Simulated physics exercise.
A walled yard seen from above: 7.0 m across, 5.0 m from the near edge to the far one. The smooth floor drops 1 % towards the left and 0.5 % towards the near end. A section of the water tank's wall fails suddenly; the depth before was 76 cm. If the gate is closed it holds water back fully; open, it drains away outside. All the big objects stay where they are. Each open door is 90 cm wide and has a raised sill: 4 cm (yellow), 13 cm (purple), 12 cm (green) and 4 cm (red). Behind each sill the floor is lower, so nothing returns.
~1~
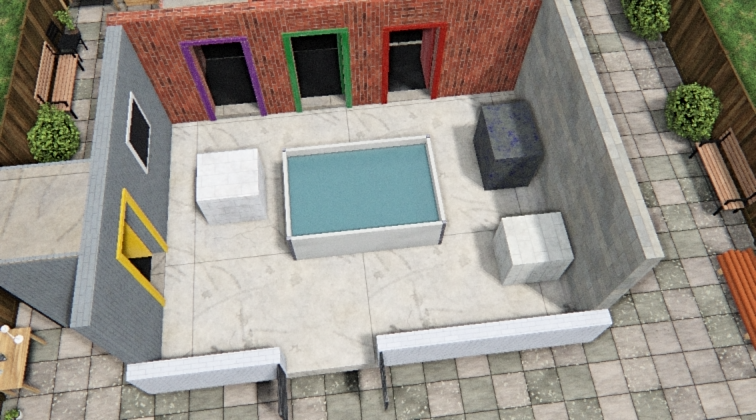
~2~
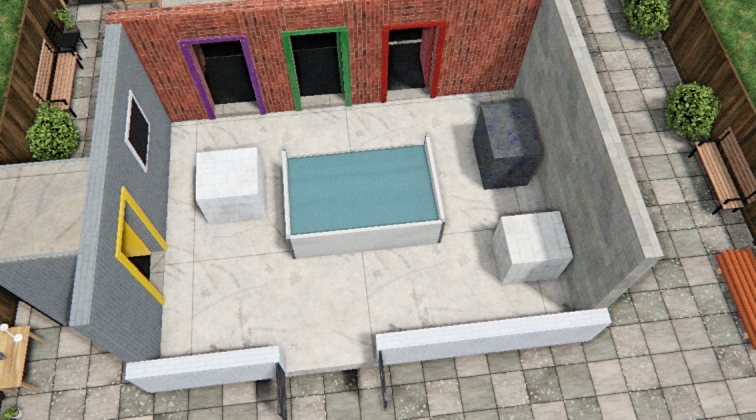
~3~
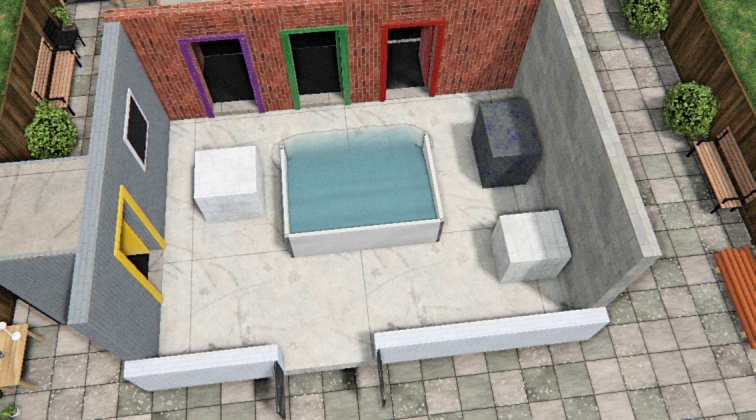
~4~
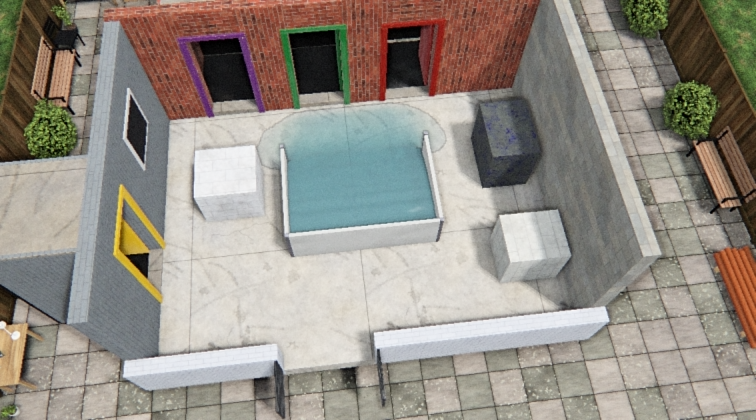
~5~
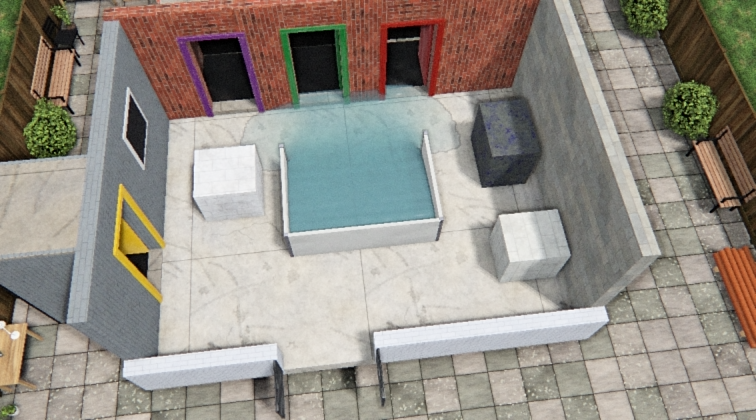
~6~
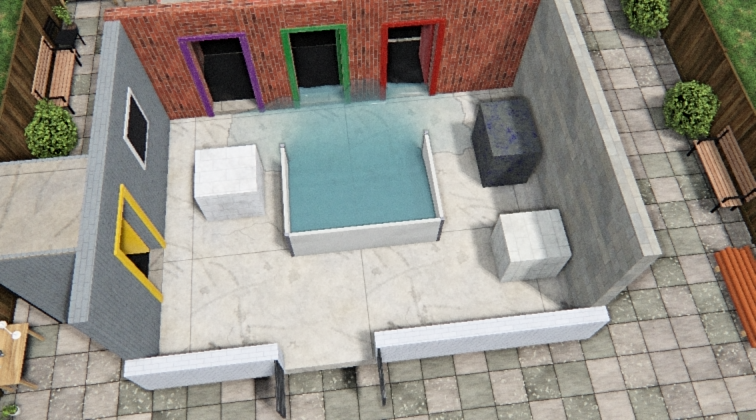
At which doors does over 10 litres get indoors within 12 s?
Within that time: At the yellow door it exceeds the limit; at the purple door it exceeds the limit; at the green door it exceeds the limit; at the red door it goes over the limit.
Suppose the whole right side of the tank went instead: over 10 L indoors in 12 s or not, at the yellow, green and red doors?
Against that limit: Yellow above, green under, red over.
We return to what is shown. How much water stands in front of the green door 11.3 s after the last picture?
Roughly 6.0 cm deep.
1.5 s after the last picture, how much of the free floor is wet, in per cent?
Near 35 per cent is wet.
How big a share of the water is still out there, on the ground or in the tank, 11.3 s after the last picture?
About 62 per cent.
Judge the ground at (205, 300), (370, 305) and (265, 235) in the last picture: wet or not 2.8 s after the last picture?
In that order: Wet, dry, dry.
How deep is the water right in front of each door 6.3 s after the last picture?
Depths in cm: Yellow 6, purple 11, green 10, red 8.
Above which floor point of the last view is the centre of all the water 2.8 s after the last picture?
Near (328, 164).
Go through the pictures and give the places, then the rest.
The water tank at (362, 187) is whole and still, 76 cm deep, in the first picture.
The front is at a hidden place, 1.4 m from the gap on the water tank's far side; 0.6 m2 of floor is under water; 76 cm left at the back of the water tank, in the second picture.
The front is at (278, 151), 1.6 m from the gap on the water tank's far side; 2.0 m2 of floor is under water; 75 cm left at the back of the water tank, in the third picture.
Water pours out on the water tank's far side and has run 1.9 m, to (265, 141); typically 12 cm deep outside, 69 cm at the water tank's back, in the fourth picture.
Water pours out on the water tank's far side and has run 2.3 m, to (252, 125); typically 12 cm deep outside, 64 cm at the water tank's back, in the fifth picture.
The front is at (237, 114), 2.7 m from the gap on the water tank's far side; 6.3 m2 of floor is under water; 63 cm left at the back of the water tank, in the sixth picture.
Then, 0.7 s after the last picture water covers 25 % of the floor and is deepest (50 cm) near (359, 107); yellow door not reached, purple door 18 cm at the sill, 2 L in, green door 47 cm at the sill, 238 L in, red door 29 cm at the sill, 162 L in.
Then, 1.5 s after the last picture water covers 35 % of the floor and is deepest (36 cm) near (171, 125); yellow door not reached, purple door 17 cm at the sill, 13 L in, green door 33 cm at the sill, 441 L in, red door 22 cm at the sill, 315 L in.
Then, 2.8 s after the last picture water covers 55 % of the floor and is deepest (26 cm) near (169, 171); yellow door 6 cm at the sill, 0 L in, purple door 11 cm at the sill, 19 L in, green door 17 cm at the sill, 535 L in, red door 13 cm at the sill, 415 L in.
Then, 6.3 s after the last picture water covers 90 % of the floor and is deepest (14 cm) near (317, 133); yellow door 6 cm at the sill, 17 L in, purple door 11 cm at the sill, 24 L in, green door 10 cm at the sill, 544 L in, red door 8 cm at the sill, 489 L in.
Then, 11.3 s after the last picture water covers 95 % of the floor and is deepest (12 cm) near (160, 347); yellow door 7 cm at the sill, 28 L in, purple door 8 cm at the sill, 24 L in, green door 6 cm at the sill, 544 L in, red door 3 cm at the sill, 503 L in.
